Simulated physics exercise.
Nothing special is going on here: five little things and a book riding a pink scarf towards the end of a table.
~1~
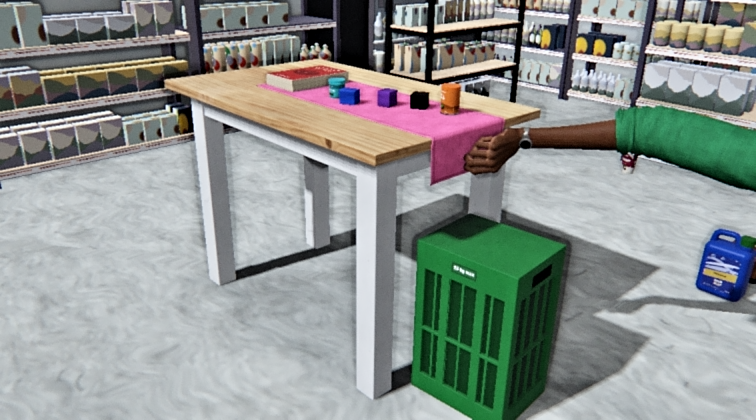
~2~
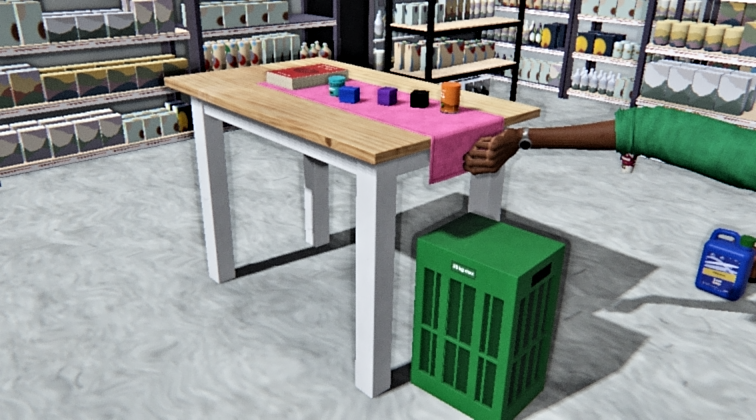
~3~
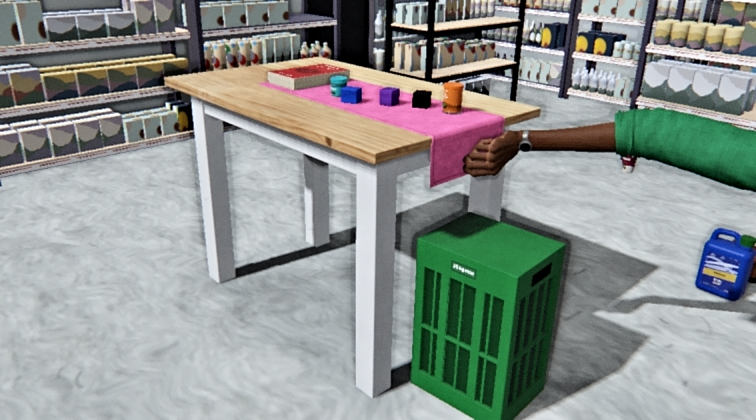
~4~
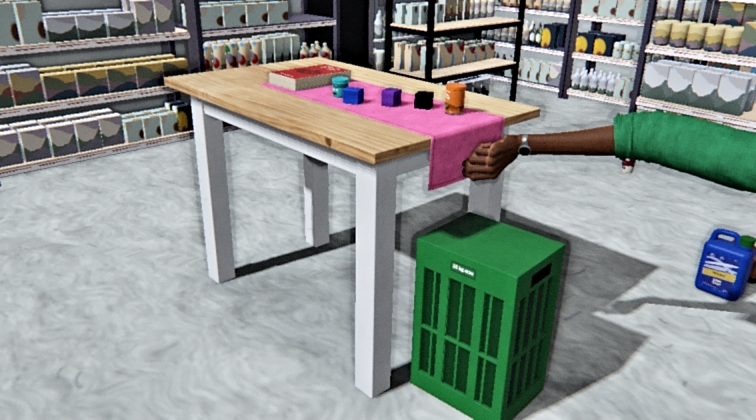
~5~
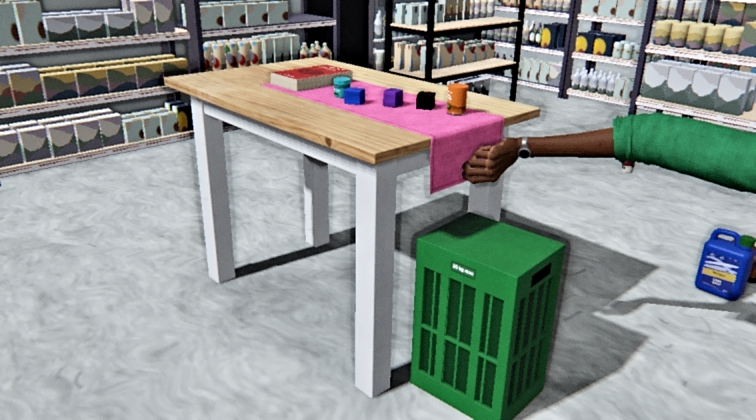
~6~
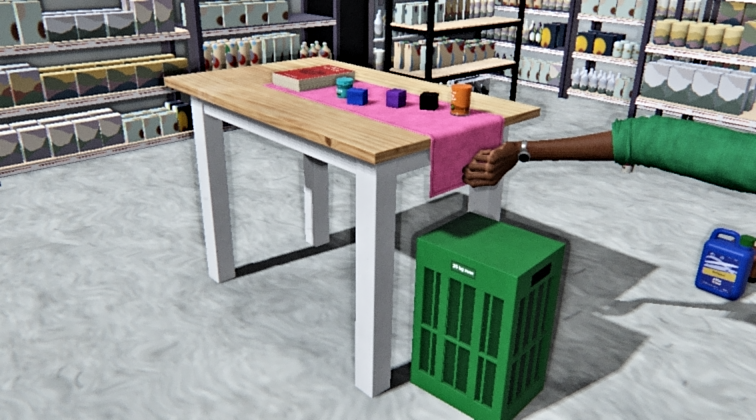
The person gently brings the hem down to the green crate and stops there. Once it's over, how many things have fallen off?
Off the edge: One.
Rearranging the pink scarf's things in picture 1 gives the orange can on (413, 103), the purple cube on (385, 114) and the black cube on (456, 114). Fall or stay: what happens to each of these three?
Here's how it goes: The orange can remains in place, the purple cube remains in place and the black cube leaves the top.
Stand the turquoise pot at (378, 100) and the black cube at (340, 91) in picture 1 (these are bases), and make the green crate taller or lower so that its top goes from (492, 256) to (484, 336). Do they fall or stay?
In the end the turquoise pot is no longer on top and the black cube is still on top.
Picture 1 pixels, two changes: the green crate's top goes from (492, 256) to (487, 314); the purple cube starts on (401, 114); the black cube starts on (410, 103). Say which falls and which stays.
In the end the purple cube is no longer on top and the black cube is no longer on top.
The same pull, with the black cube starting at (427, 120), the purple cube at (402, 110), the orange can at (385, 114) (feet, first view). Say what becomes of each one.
So the black cube leaves the top, the purple cube stays aboard, and the orange can stays aboard.
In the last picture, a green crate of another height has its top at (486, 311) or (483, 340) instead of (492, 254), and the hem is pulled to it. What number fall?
It would be 3 and 4.
A little later, hem near (464, 214); all still up.
Next, hem on the crate; orange can gone.
When it is over, hem on the crate; orange can gone. It carries off one.
